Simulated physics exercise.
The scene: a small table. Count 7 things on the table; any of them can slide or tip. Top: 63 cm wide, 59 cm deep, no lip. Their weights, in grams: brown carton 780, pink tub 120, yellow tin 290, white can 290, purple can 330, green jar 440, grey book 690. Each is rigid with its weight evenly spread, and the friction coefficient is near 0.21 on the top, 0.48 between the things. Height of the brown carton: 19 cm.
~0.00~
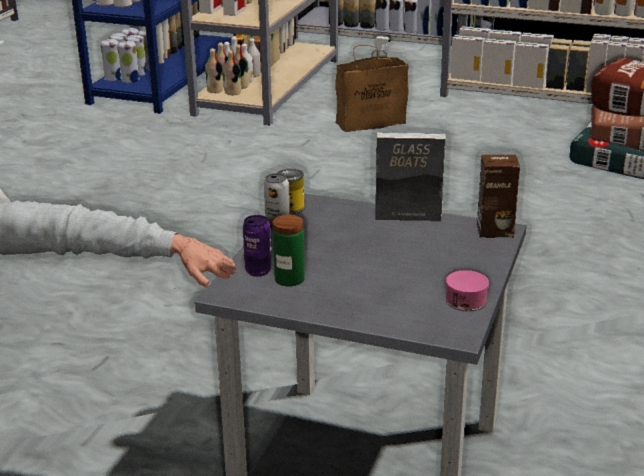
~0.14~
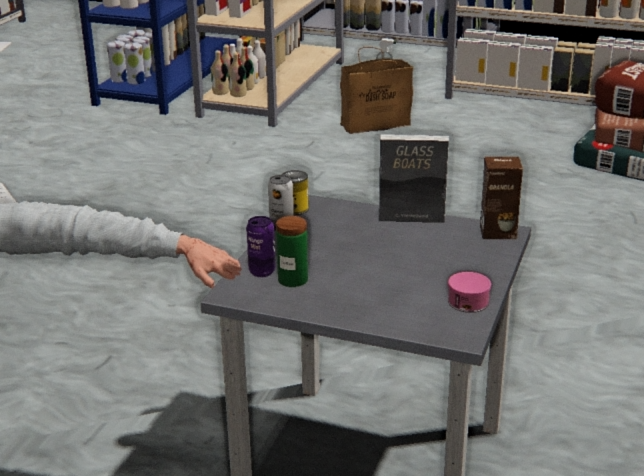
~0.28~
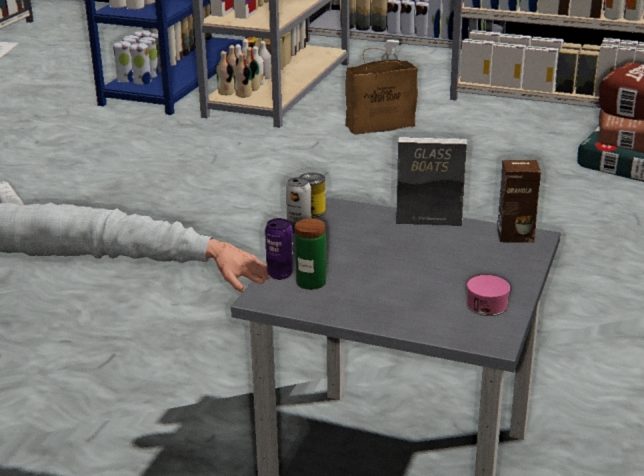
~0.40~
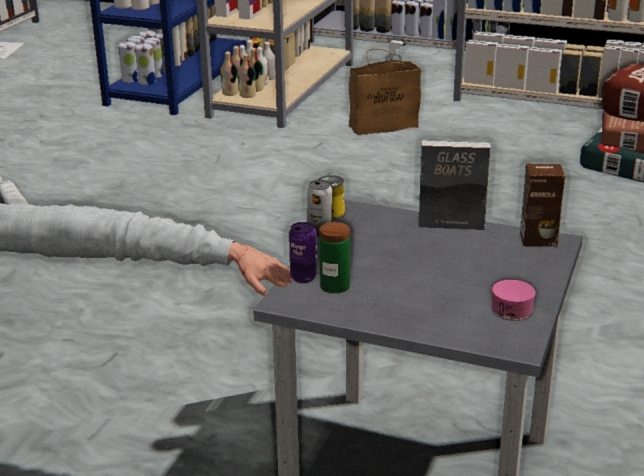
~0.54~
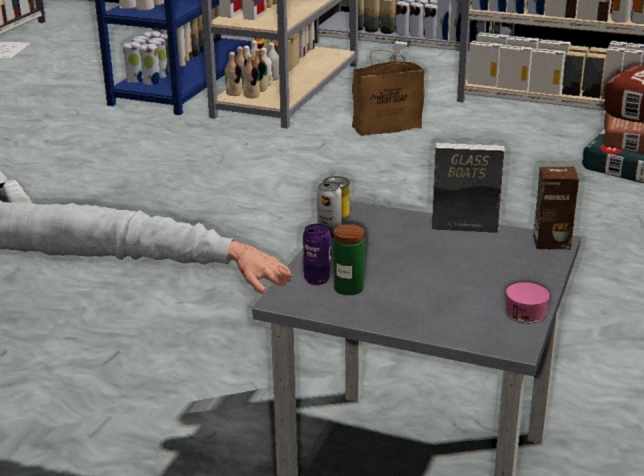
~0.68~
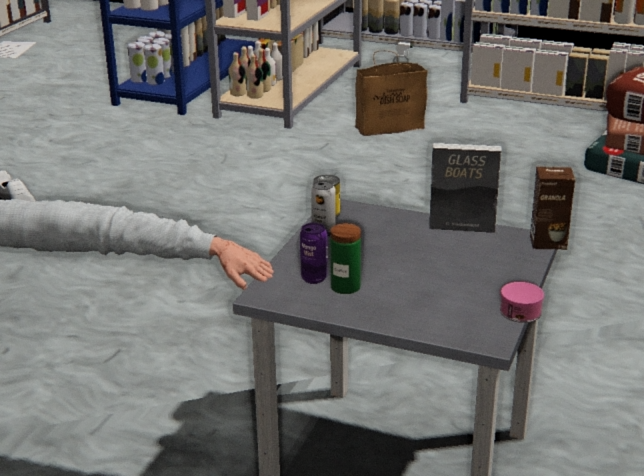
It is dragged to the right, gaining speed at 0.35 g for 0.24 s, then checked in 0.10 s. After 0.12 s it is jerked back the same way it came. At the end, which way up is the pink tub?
The pink tub topples.
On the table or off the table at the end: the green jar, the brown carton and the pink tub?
The green jar ends on the table; the brown carton ends off the table; the pink tub finishes off the table.
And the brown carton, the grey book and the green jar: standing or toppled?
The brown carton falls over; the grey book keeps standing; the green jar is still upright.
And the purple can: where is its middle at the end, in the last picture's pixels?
Around (283, 248).
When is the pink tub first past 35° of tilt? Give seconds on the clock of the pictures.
At about 0.8 s.
Around 0.78 s, table along by 2 cm; brown carton and pink tub now off the table; green jar shifted 9 cm; grey book shifted 9 cm.
Around 0.98 s, green jar shifted 6 cm; grey book shifted 6 cm; purple can shifted 6 cm.
Finally (1.5 s), off the table and tipped over, brown carton and pink tub; not toppled but over 5 cm from the start, purple can, green jar and grey book; the other 2 still in place (within 5 cm).
